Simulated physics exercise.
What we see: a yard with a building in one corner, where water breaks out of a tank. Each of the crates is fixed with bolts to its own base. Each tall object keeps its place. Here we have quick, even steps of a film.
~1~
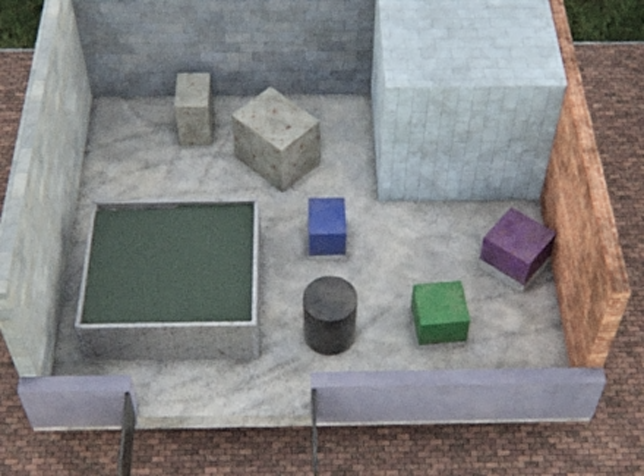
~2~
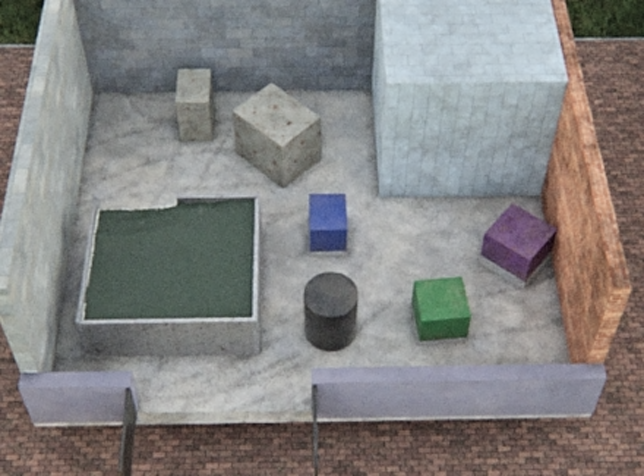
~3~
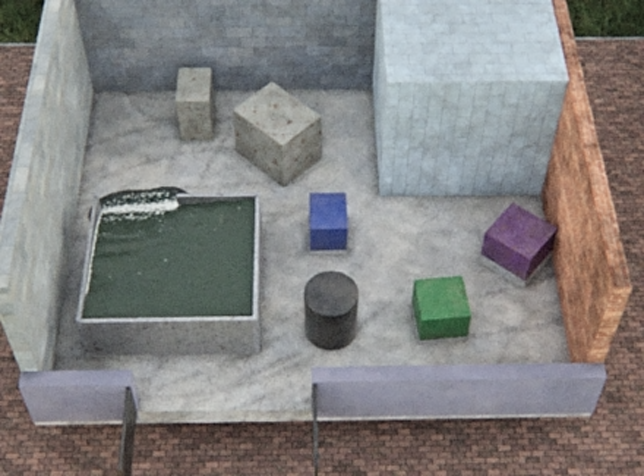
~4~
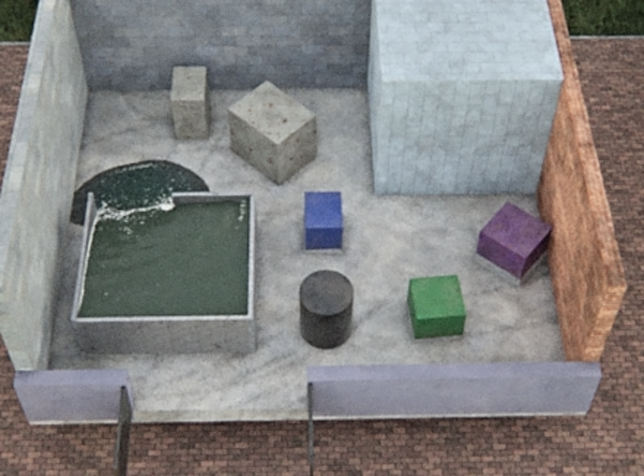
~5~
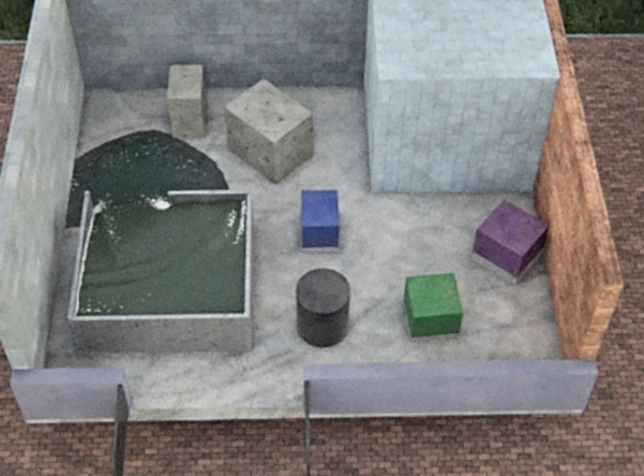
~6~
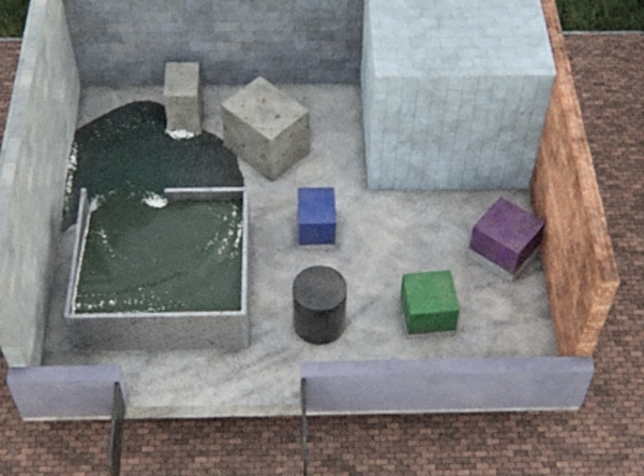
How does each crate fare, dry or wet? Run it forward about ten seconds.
Outcome: The green crate is lapped by the water. The purple crate is left alone by the water. The blue crate is lapped by the water.
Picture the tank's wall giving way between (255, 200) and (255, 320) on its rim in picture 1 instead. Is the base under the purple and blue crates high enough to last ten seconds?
In that case the purple crate is flooded and the blue crate is flooded.
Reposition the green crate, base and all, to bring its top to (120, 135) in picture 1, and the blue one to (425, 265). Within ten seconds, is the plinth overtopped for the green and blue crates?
Ten seconds on, the green crate has been flooded, but the blue crate has been flooded.
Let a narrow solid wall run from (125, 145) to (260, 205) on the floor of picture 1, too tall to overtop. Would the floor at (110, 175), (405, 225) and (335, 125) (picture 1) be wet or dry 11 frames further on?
Outcome by spot, in order - watered, unwatered, unwatered.
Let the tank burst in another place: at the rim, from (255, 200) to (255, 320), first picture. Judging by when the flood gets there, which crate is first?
That would be the one in blue, reached first.
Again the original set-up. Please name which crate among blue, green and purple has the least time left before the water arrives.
It's the blue one here.
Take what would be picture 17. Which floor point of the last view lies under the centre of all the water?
Roughly at (154, 219).
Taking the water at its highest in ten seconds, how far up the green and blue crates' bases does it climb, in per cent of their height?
Some 200 and 240 % respectively.
A moment on, water covers 25 % of the floor; the green crate not reached, the purple crate not reached, the blue crate not reached.
Next, water covers 30 % of the floor; the green crate not reached, the purple crate not reached, the blue crate water round its plinth.
Then, water covers 45 % of the floor; the green crate not reached, the purple crate not reached, the blue crate water round its plinth.
Later, water covers 80 % of the floor; the green crate water round its plinth, the purple crate not reached, the blue crate water round its plinth.
In the end, water covers 95 % of the floor; the green crate was topped, the purple crate stayed above the water, the blue crate was topped.
